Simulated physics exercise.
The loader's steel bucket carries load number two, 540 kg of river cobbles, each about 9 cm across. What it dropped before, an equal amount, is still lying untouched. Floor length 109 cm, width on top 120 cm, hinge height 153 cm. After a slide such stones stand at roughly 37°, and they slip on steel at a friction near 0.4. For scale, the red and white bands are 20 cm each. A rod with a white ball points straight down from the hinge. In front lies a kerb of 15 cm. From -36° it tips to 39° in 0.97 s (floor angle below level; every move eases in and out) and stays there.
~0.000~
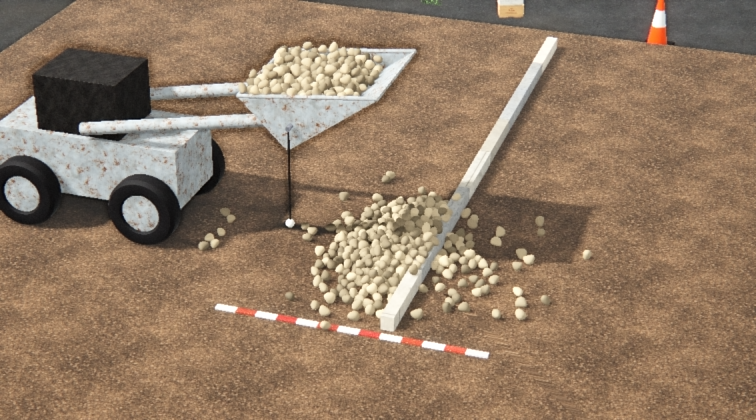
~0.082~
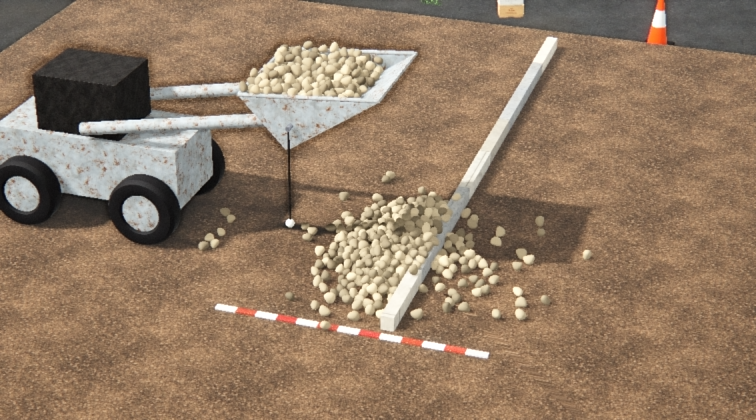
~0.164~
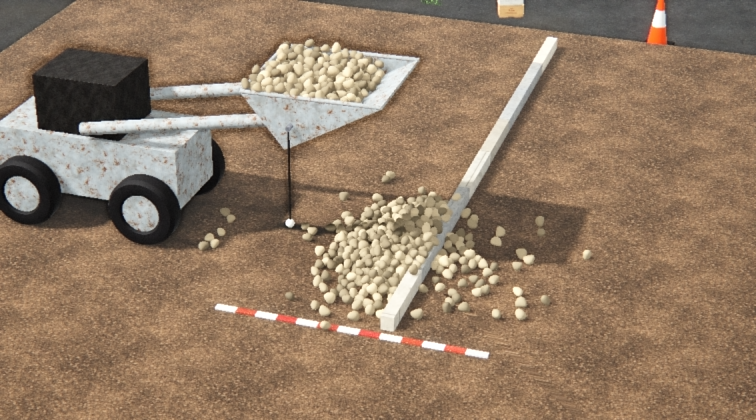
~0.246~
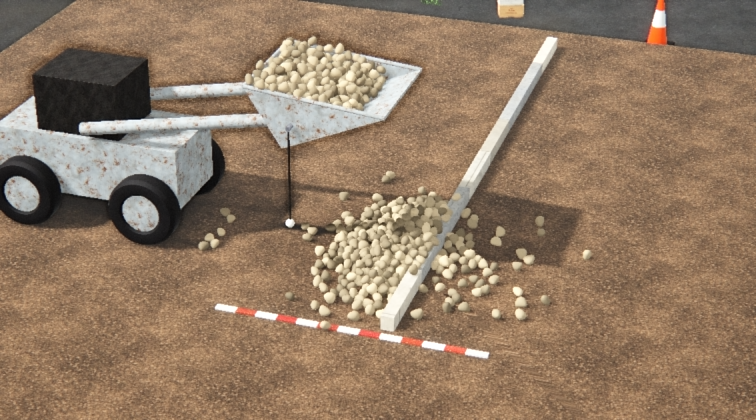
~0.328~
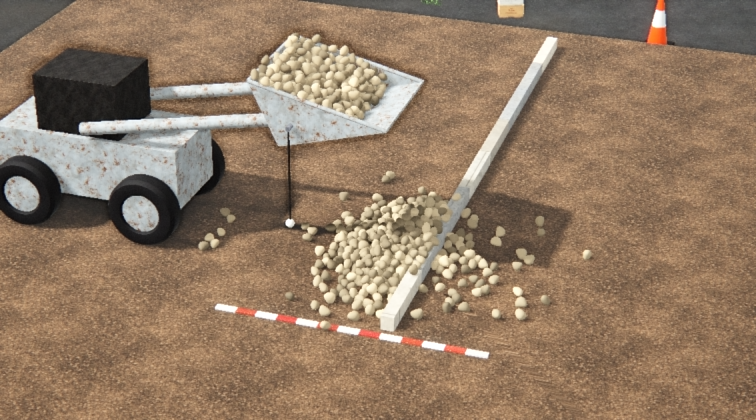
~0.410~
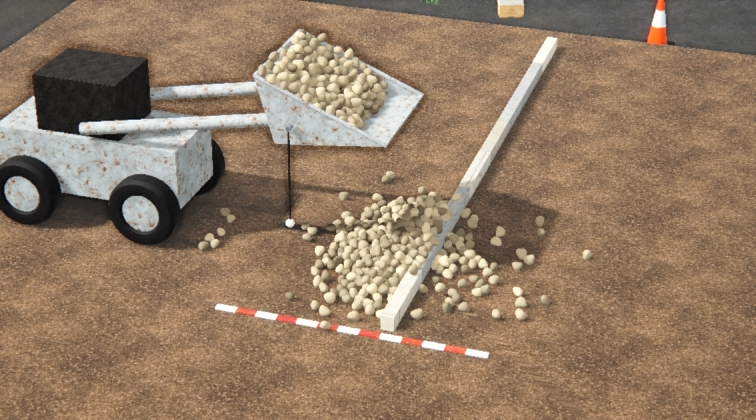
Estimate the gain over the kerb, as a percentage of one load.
Close to 59 parts in a hundred.
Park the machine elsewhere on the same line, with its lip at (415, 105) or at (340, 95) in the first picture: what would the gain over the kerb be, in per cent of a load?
Near 95 per cent from the first place, 15 from the second.
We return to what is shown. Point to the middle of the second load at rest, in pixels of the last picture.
Around (444, 253).
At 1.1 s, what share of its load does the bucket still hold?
About 80 per cent.
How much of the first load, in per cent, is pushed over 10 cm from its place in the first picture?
Roughly 15 per cent of them.
After 0.7 s the floor is at 28°; in per cent of one load, 100 in the bucket, 88 on this side of the kerb, 13 over the kerb; the foremost stones are at (533, 283).
After 1.1 s the floor is at 39°; in per cent of one load, 78 in the bucket, 110 on this side of the kerb, 13 over the kerb; the foremost stones are at (533, 283).
After 1.4 s the floor is at 39°; in per cent of one load, 24 in the bucket, 149 on this side of the kerb, 28 over the kerb; the foremost stones are at (533, 283).
After 4.2 s the floor is at 39°; in per cent of one load, 0 in the bucket, 129 on this side of the kerb, 72 over the kerb; the foremost stones are at (618, 293). Net gain over the kerb, 59.
